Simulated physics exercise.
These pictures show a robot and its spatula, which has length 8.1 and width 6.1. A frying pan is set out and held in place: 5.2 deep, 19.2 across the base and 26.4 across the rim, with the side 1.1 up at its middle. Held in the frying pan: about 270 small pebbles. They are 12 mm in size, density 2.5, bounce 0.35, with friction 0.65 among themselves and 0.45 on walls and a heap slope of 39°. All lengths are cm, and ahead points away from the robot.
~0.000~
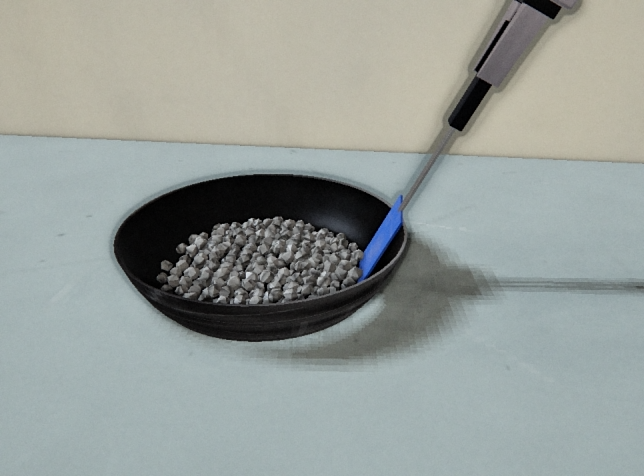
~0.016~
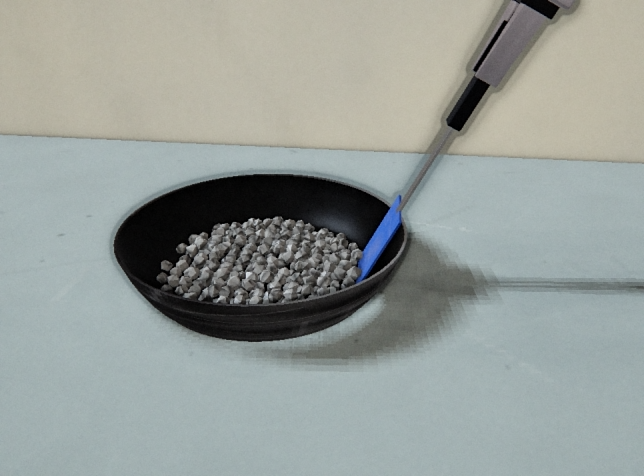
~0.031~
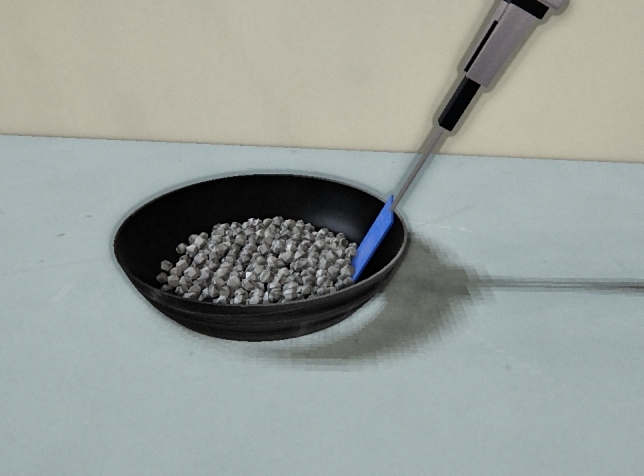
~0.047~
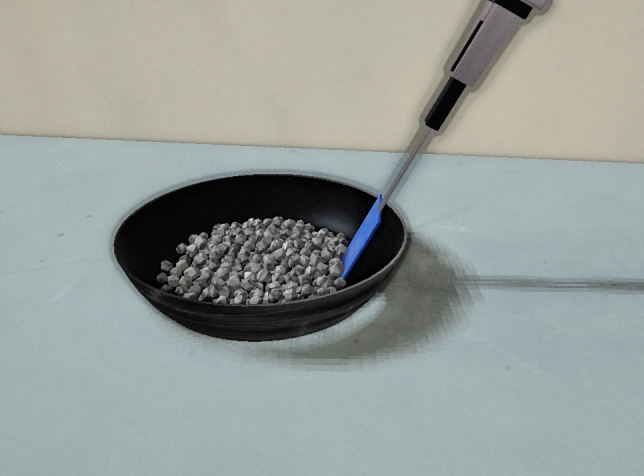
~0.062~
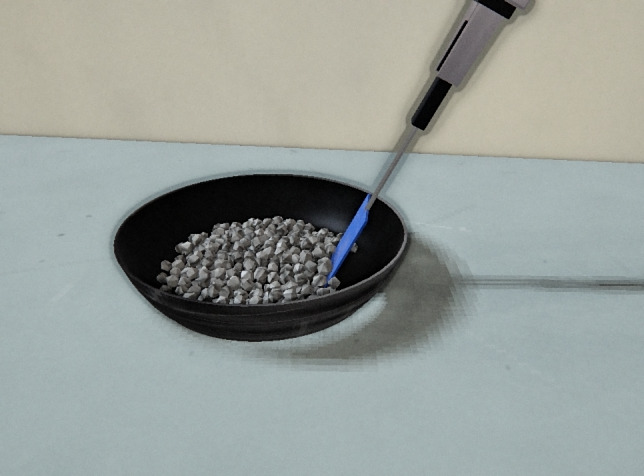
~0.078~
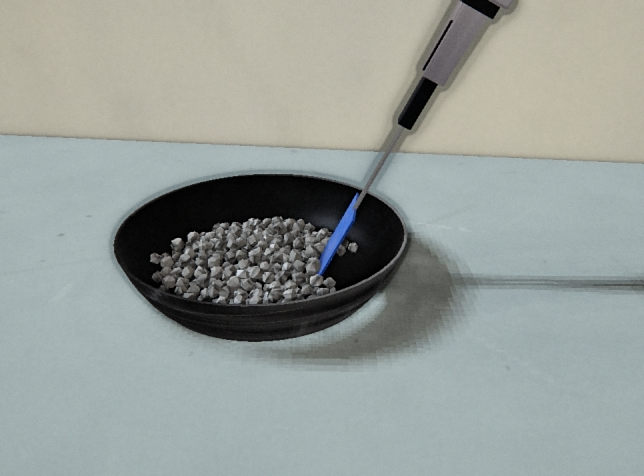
A blue spatula held by a robot pushes slightly leftward through gray pebbles in a black pan.
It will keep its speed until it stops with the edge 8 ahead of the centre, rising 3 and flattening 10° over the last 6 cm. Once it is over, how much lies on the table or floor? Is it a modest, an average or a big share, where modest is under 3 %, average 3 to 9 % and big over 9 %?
Modest.
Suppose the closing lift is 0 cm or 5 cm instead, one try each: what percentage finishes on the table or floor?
0 and 0 per cent.
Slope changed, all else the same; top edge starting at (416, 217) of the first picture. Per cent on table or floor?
I'd estimate close to 0 per cent.
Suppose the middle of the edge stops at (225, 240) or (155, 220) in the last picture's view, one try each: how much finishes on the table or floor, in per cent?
Some 0 and 15 per cent.
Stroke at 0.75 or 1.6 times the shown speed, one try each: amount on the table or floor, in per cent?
Around 0 per cent, then around 5 per cent, would end on the table or floor.
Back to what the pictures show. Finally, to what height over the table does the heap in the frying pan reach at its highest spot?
Peak at rest, approximately 5.5 centimetres.
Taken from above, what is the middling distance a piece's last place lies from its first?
Distance: Around 3 cm.
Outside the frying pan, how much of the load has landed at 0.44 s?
About 2 per cent.
After 0.14 s, sloping 64°, highest piece 5 above the table; 270 in the frying pan.
After 0.21 s, sloping 60°, highest piece 6 above the table; 270 in the frying pan.
After 0.44 s, sloping 54°, highest piece 5 above the table; 266 in the frying pan, 4 on the table or floor.
After 1.49 s, sloping 54°, highest piece 5 above the table; 266 in the frying pan, 4 on the table or floor.
At rest, 266 in the frying pan, 4 on the table or floor. That is 1 % on the table or floor.
